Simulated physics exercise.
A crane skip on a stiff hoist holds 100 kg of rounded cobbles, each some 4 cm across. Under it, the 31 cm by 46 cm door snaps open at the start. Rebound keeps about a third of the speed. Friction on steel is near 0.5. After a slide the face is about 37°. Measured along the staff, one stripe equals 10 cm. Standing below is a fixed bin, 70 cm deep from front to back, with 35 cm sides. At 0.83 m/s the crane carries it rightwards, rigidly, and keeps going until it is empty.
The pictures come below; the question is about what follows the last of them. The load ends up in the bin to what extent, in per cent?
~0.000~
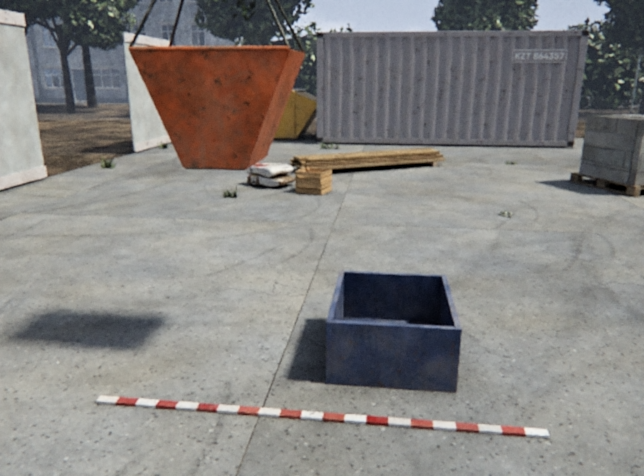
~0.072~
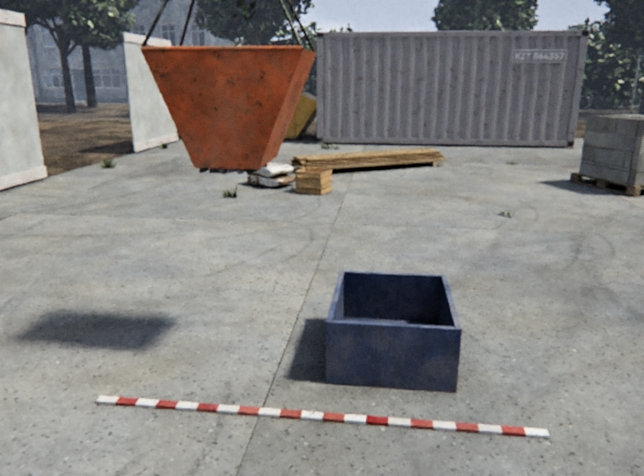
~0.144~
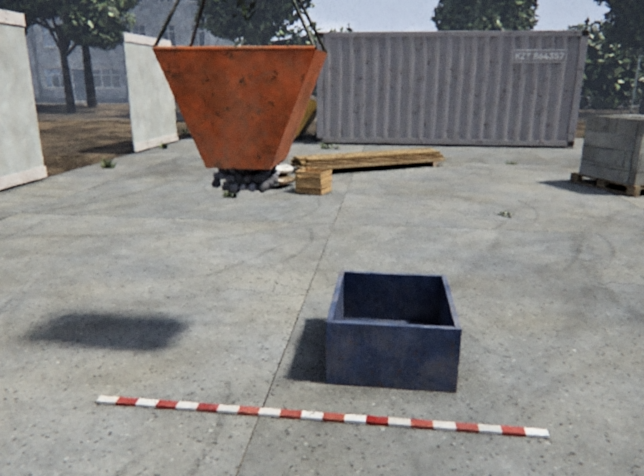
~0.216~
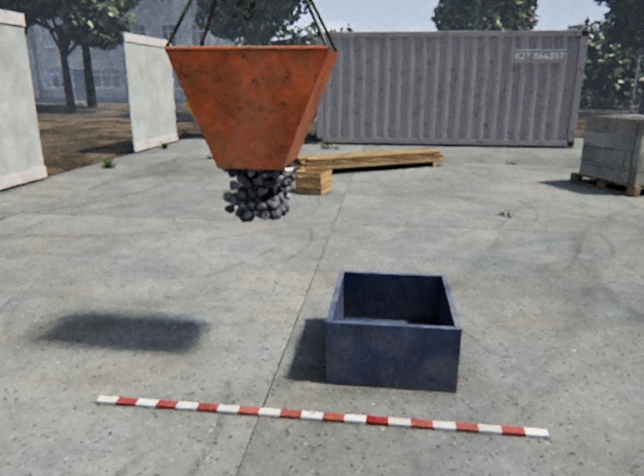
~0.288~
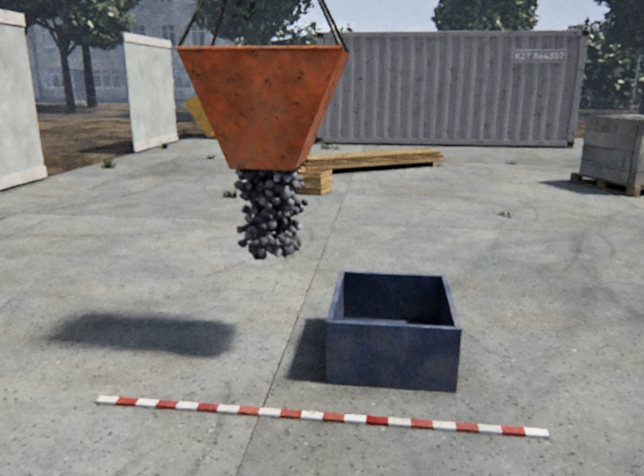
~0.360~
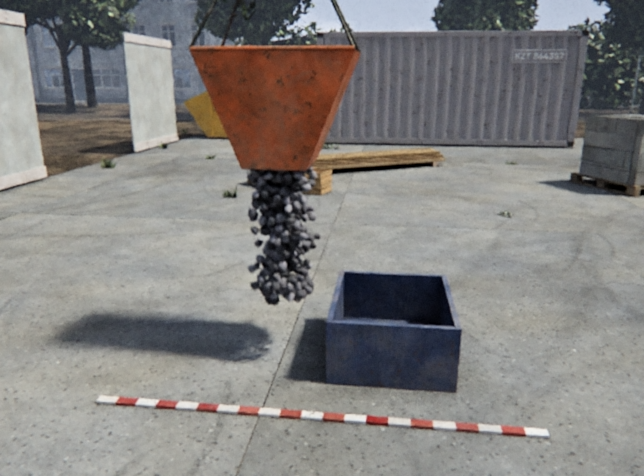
To about 22 per cent.
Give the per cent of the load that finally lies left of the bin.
Some 75 per cent of the load.
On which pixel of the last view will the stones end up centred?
Middle at rest: Roughly (308, 339).
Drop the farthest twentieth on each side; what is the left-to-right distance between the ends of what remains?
About 110 cm.
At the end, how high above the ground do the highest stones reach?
18 cm.
After 0.7 s, 0 % in the crane skip, 85 % falling or lying left of the bin, 15 % falling or lying in the bin; the stones farthest right are at (370, 320).
After 1.1 s, 0 % in the crane skip, 76 % falling or lying left of the bin, 22 % falling or lying in the bin, 2 % falling or lying beside or right of the bin; the stones farthest right are at (440, 344).
After 1.7 s, 0 % in the crane skip, 76 % falling or lying left of the bin, 22 % falling or lying in the bin, 2 % falling or lying beside or right of the bin; the stones farthest right are at (441, 347).
After 2.6 s, 0 % in the crane skip, 76 % falling or lying left of the bin, 22 % falling or lying in the bin, 2 % falling or lying beside or right of the bin; the stones farthest right are at (441, 347).
After 4.5 s, 0 % in the crane skip, 76 % left of the bin, 22 % in the bin, 2 % beside or right of the bin; the stones farthest right are at (441, 347).
